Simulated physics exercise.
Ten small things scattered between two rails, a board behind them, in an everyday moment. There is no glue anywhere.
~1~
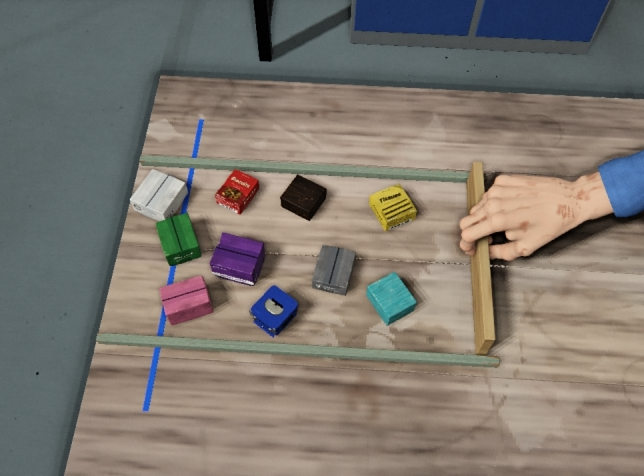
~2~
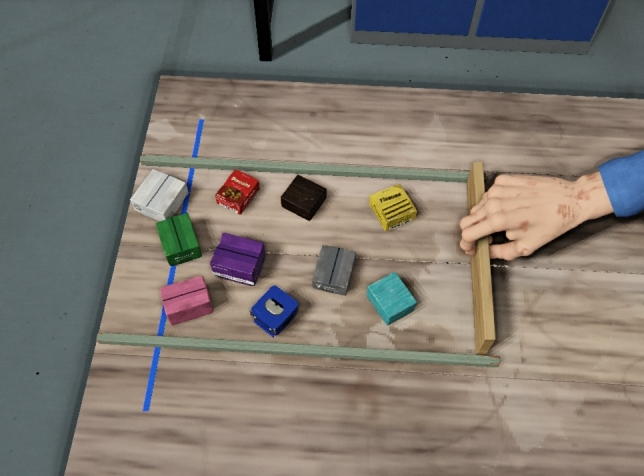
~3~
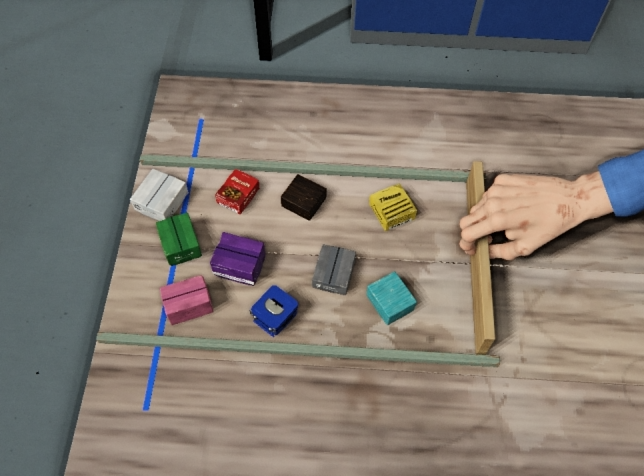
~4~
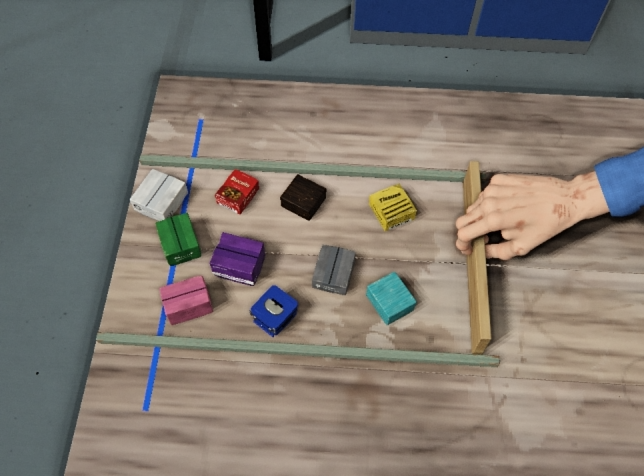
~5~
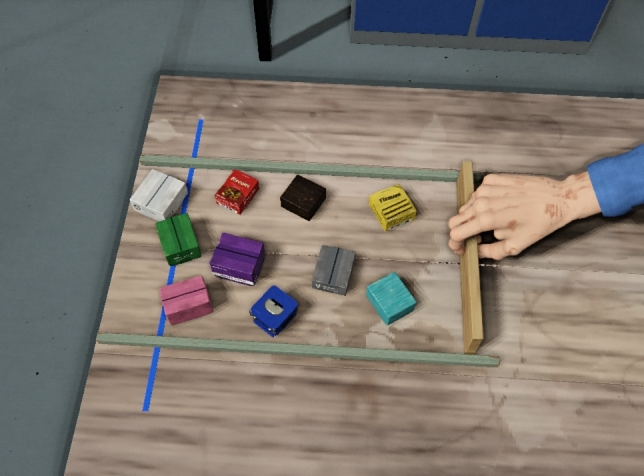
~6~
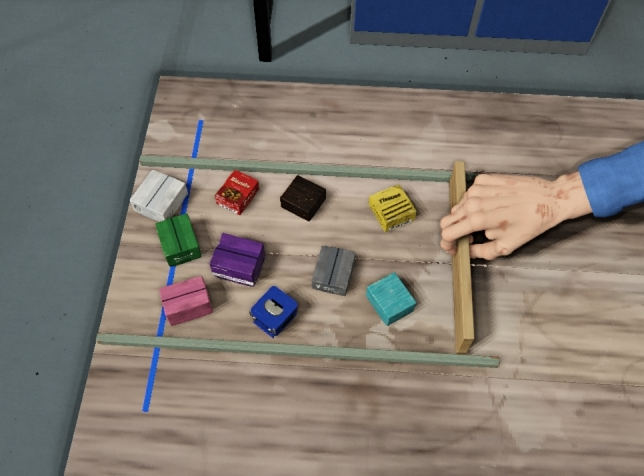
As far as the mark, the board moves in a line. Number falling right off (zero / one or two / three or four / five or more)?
Three or four.
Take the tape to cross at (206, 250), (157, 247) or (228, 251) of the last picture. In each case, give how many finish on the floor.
So, one try after another, the floor gets 2, then 6, then 1.
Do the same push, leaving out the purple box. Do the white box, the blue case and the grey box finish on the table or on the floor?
In that case the white box goes off the edge, the blue case stays where it is, the grey box stays where it is.
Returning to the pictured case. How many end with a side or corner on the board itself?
Number in contact with it: 4.
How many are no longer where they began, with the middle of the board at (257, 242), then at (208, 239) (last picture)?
Tally: 9; 10.
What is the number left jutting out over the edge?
You'd get 3.
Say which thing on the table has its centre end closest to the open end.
Looks like the purple box to me.
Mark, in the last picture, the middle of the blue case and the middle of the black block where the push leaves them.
The blue case stops around (144, 317); the black block around (134, 195).
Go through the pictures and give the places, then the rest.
The first frame shows white box (160, 196); green box (179, 240); pink box (187, 301); board (479, 254); tape (177, 248).
The second frame shows green box (179, 240); red box (238, 192).
The third frame shows pink box (187, 300); yellow box (393, 207).
The fourth frame shows white box (160, 196); turquoise block (391, 298).
The fifth frame shows green box (179, 240); blue case (275, 312).
The sixth frame shows white box (160, 197); green box (178, 240); pink box (186, 301); board (460, 254); tape (177, 248).
Early on, none off yet; white box at rest near (160, 197); green box at rest near (178, 240); pink box at rest near (186, 301).
A while later, none off yet; white box travelled a little near (146, 198); green box travelled a little near (159, 240); pink box at rest near (186, 301).
Finally, the number that fall off is three or four; lost, red box, green box and white box.
